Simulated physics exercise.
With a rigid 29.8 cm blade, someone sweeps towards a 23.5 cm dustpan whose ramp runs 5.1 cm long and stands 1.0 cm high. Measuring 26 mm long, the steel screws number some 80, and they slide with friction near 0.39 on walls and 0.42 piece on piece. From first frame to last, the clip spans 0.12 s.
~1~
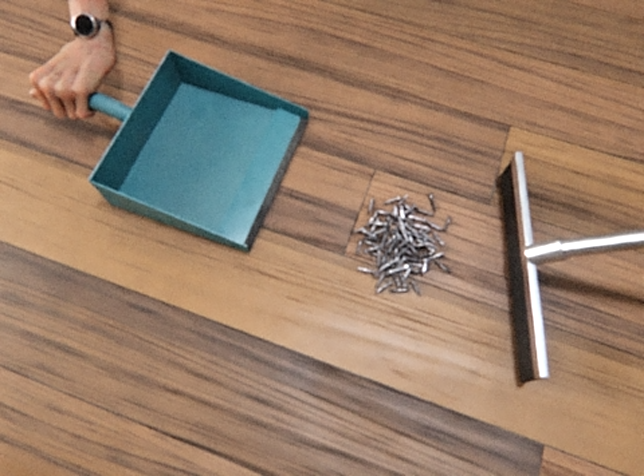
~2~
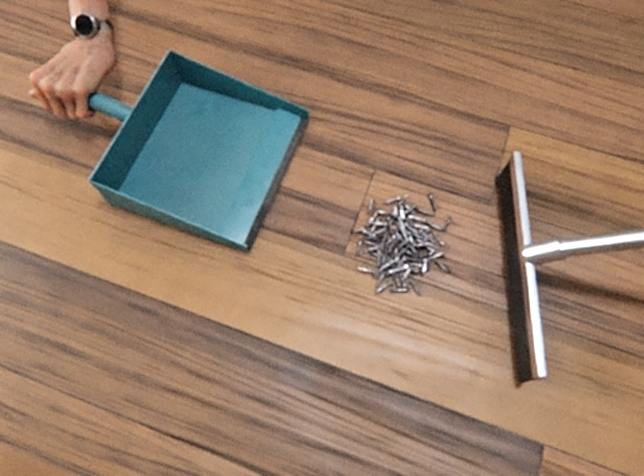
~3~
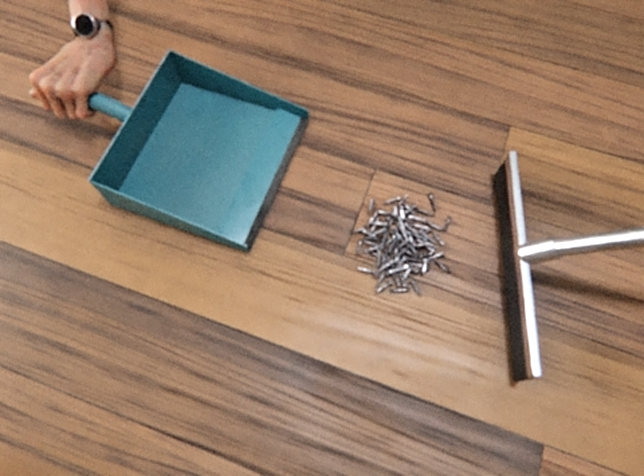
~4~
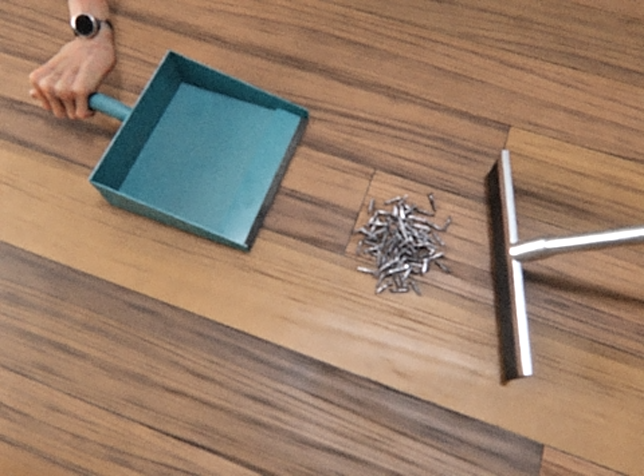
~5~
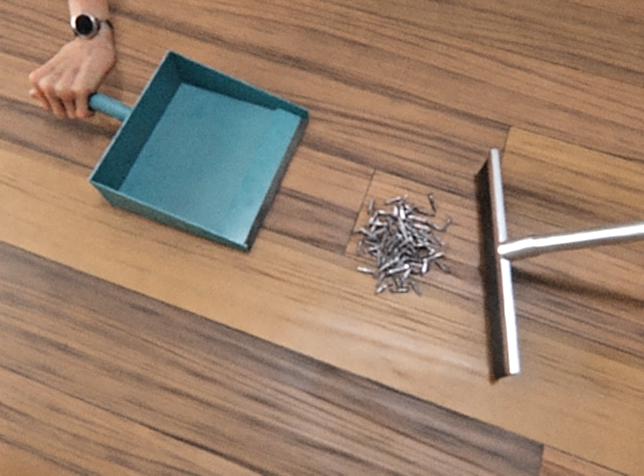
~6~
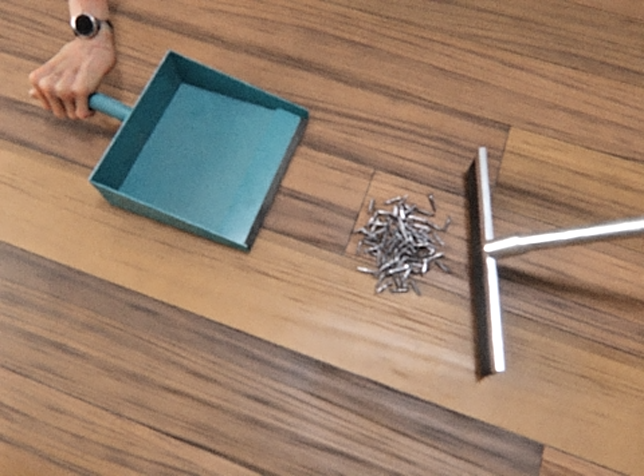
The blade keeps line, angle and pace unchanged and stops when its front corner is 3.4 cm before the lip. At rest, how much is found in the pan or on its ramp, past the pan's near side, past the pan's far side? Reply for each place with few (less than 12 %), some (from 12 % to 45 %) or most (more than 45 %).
Pan - few; near side - some; far side - few.
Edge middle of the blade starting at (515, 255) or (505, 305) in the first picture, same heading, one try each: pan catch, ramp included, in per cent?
Some 0 and 10 per cent.
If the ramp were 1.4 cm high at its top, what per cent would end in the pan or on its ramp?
0 per cent.
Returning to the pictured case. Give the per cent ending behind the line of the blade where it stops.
Something like 0 per cent, roughly.
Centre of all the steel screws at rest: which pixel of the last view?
Approximately (276, 229) in the last view.
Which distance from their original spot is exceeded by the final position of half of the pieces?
About 18 cm.
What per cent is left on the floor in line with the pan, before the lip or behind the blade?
Share there: About 75 %.
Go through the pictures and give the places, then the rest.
The first picture shows blade from (540, 375) to (516, 159), moved 0.0 cm, 0 of the pieces shifted so far; middle of the pieces at (402, 239); pan at (201, 157).
The second picture shows blade from (538, 375) to (514, 159), moved 0.2 cm, 0 of the pieces shifted so far; middle of the pieces at (402, 239).
The third picture shows blade from (533, 374) to (510, 158), moved 0.8 cm, 0 of the pieces shifted so far; middle of the pieces at (402, 239).
The fourth picture shows blade from (524, 373) to (502, 157), moved 1.9 cm, 0 of the pieces shifted so far; middle of the pieces at (402, 239).
The fifth picture shows blade from (512, 371) to (492, 156), moved 3.3 cm, 0 of the pieces shifted so far; middle of the pieces at (402, 239).
The sixth picture shows blade from (497, 369) to (480, 155), moved 5.0 cm, 0 of the pieces shifted so far; middle of the pieces at (402, 239); pan at (201, 157).
Then, 0.18 s after the last picture, middle of the blade 18 cm from the lip; 0 % over the lip, far side 0 %, near side 5 %.
Then, 0.29 s after the last picture, middle of the blade 11 cm from the lip; 0 % over the lip, far side 0 %, near side 10 %.
Then, 0.54 s after the last picture, middle of the blade 8 cm from the lip; 5 % over the lip, far side 0 %, near side 25 %.
In the end, pan 0 %, near side 25 %, far side 0 %, in front of the lip or behind the blade 75 %.
